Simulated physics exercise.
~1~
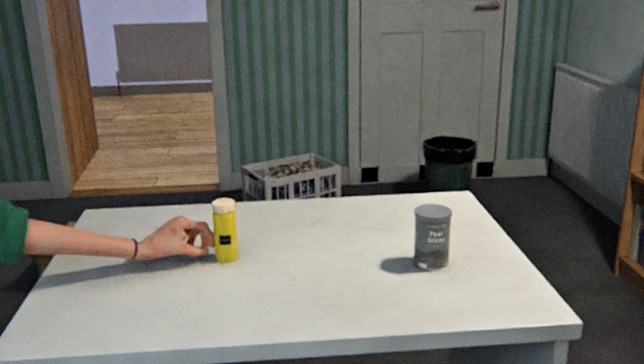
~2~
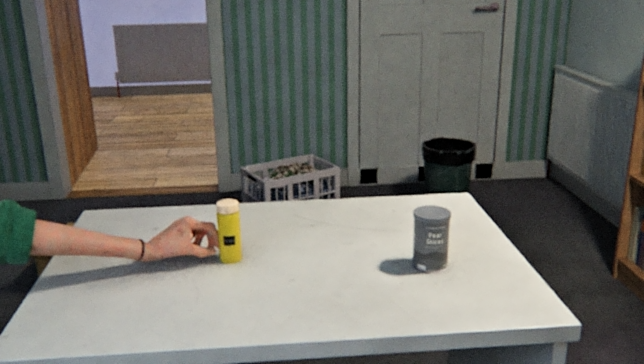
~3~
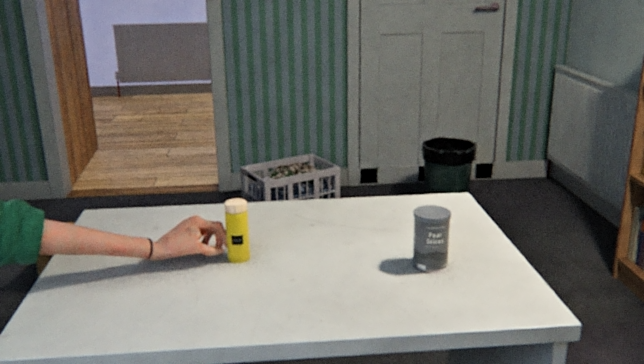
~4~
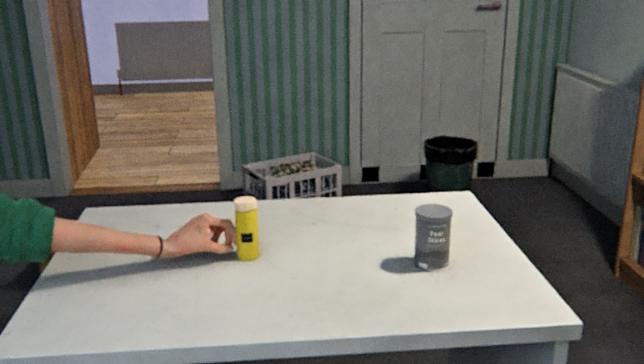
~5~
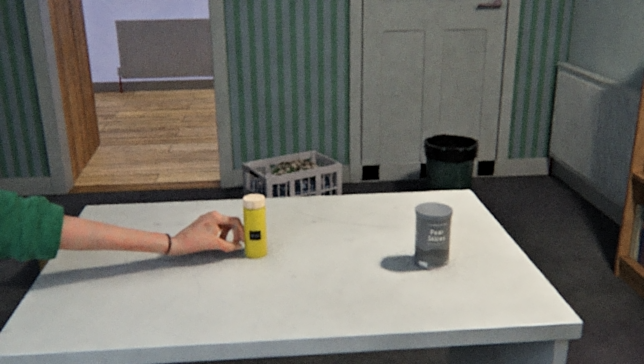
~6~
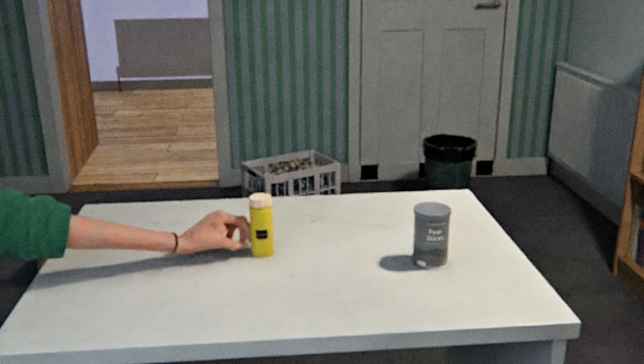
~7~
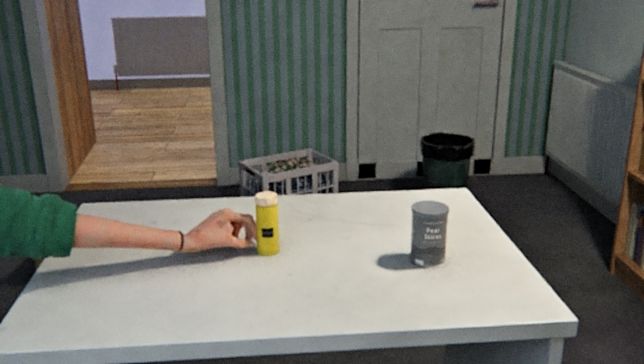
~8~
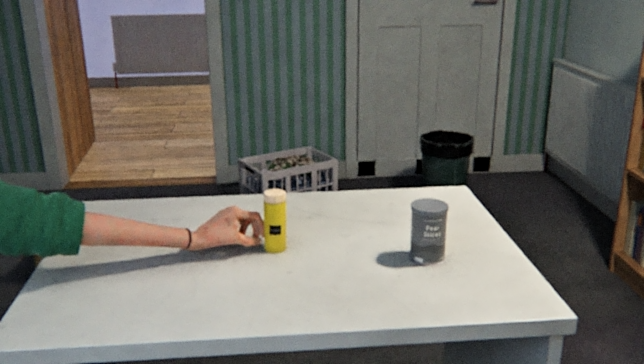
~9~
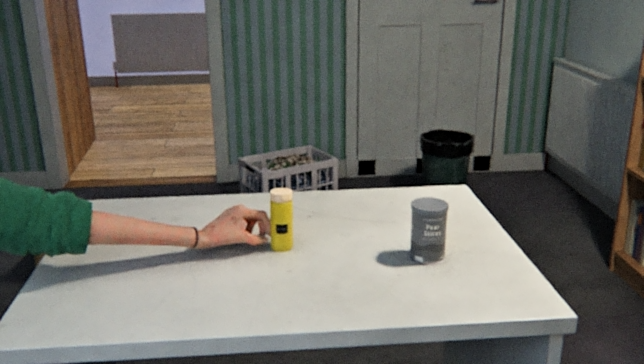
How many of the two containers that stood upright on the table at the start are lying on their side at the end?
None of them are lying down, as both the yellow shaker and the grey tin are still standing upright at the end.
